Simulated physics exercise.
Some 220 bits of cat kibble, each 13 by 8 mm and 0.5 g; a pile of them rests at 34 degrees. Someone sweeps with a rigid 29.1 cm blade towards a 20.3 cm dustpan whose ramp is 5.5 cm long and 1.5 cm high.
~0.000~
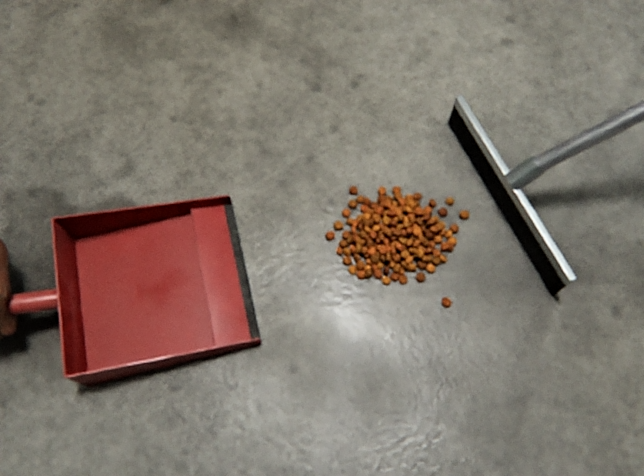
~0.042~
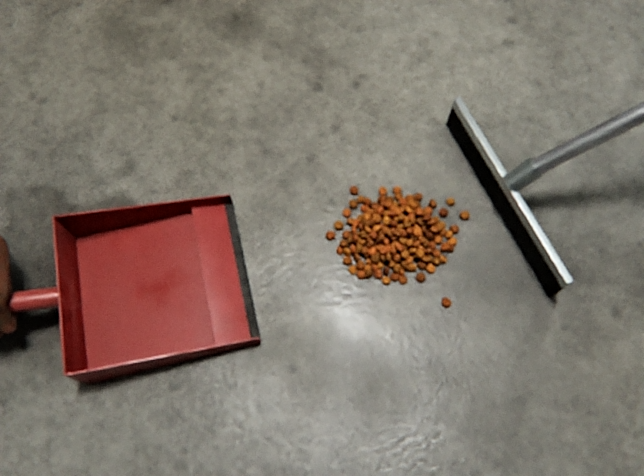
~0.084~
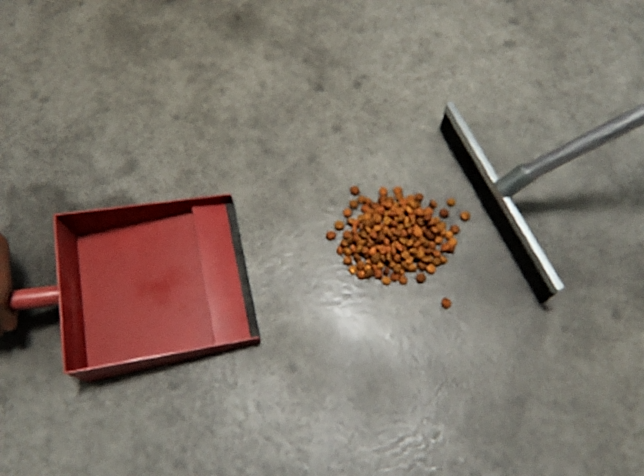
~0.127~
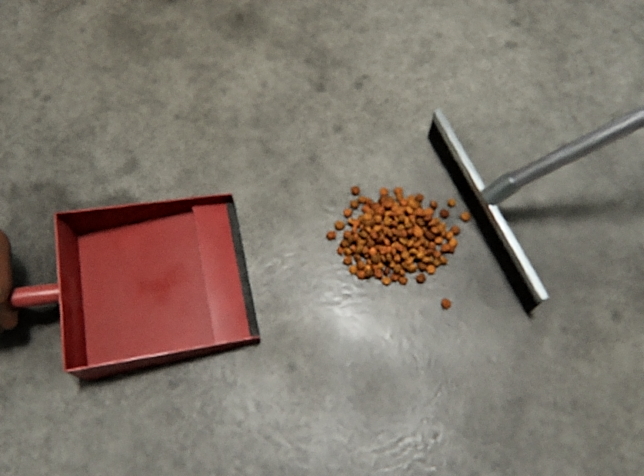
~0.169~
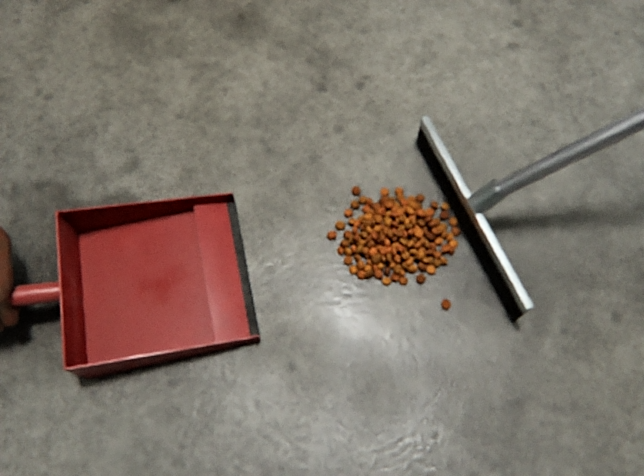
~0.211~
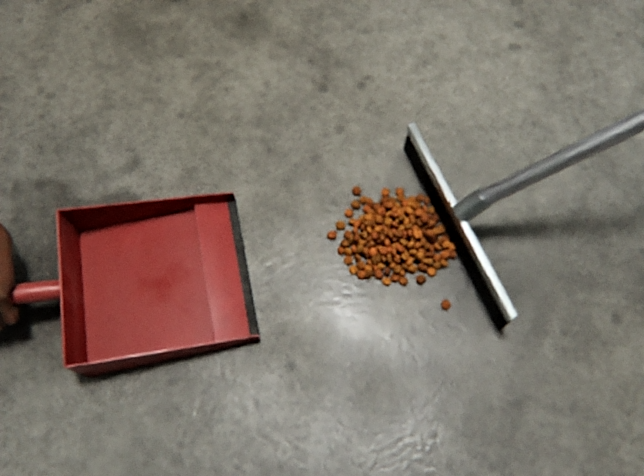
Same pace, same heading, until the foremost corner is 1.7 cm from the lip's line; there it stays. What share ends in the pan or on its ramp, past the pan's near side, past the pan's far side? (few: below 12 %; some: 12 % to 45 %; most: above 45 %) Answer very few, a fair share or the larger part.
In the pan or on its ramp: A fair share; past the pan's near side: A fair share; past the pan's far side: Very few.
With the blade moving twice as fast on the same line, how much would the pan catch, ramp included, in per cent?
In that case some 50 per cent.
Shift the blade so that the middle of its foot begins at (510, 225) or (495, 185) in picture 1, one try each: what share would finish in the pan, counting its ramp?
Some 35 and 30 per cent.
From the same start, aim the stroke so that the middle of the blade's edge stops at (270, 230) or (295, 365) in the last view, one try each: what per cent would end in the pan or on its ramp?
About 20 and 30 per cent.
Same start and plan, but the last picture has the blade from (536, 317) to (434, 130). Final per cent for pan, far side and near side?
Pan 20, far 0, near 45.
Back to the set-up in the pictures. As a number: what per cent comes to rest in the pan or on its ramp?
About 35 per cent.
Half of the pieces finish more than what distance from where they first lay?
About 22 cm.
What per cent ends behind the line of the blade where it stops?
About 0 per cent.
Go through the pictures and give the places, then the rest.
In the first picture, blade from (568, 280) to (458, 103), moved 0.0 cm, 0 of the pieces shifted so far; middle of the pieces at (394, 236); pan at (150, 293).
In the second picture, blade from (565, 283) to (456, 105), moved 0.5 cm, 0 of the pieces shifted so far; middle of the pieces at (395, 236).
In the third picture, blade from (556, 289) to (449, 109), moved 1.9 cm, 0 of the pieces shifted so far; middle of the pieces at (395, 236).
In the fourth picture, blade from (541, 298) to (437, 116), moved 4.1 cm, 0 of the pieces shifted so far; middle of the pieces at (395, 236).
In the fifth picture, blade from (526, 308) to (424, 123), moved 6.3 cm, 2 of the pieces shifted so far; middle of the pieces at (396, 237).
In the sixth picture, blade from (510, 317) to (411, 130), moved 8.5 cm, 24 of the pieces shifted so far; middle of the pieces at (396, 237); pan at (151, 286). Its pace works out near 0.53 m/s, heading 15 degrees towards the viewer's side.
After 0.44 s, middle of the blade 16 cm from the lip; 0 % over the lip, far side 0 %, near side 5 %.
After 0.60 s, middle of the blade 8 cm from the lip; 0 % over the lip, far side 0 %, near side 15 %.
After 0.88 s, middle of the blade 4 cm from the lip; 35 % over the lip, far side 0 %, near side 20 %.
In the end, at 1.3 s, pan 35 %, near side 20 %, far side 0 %, in front of the lip or behind the blade 45 %.
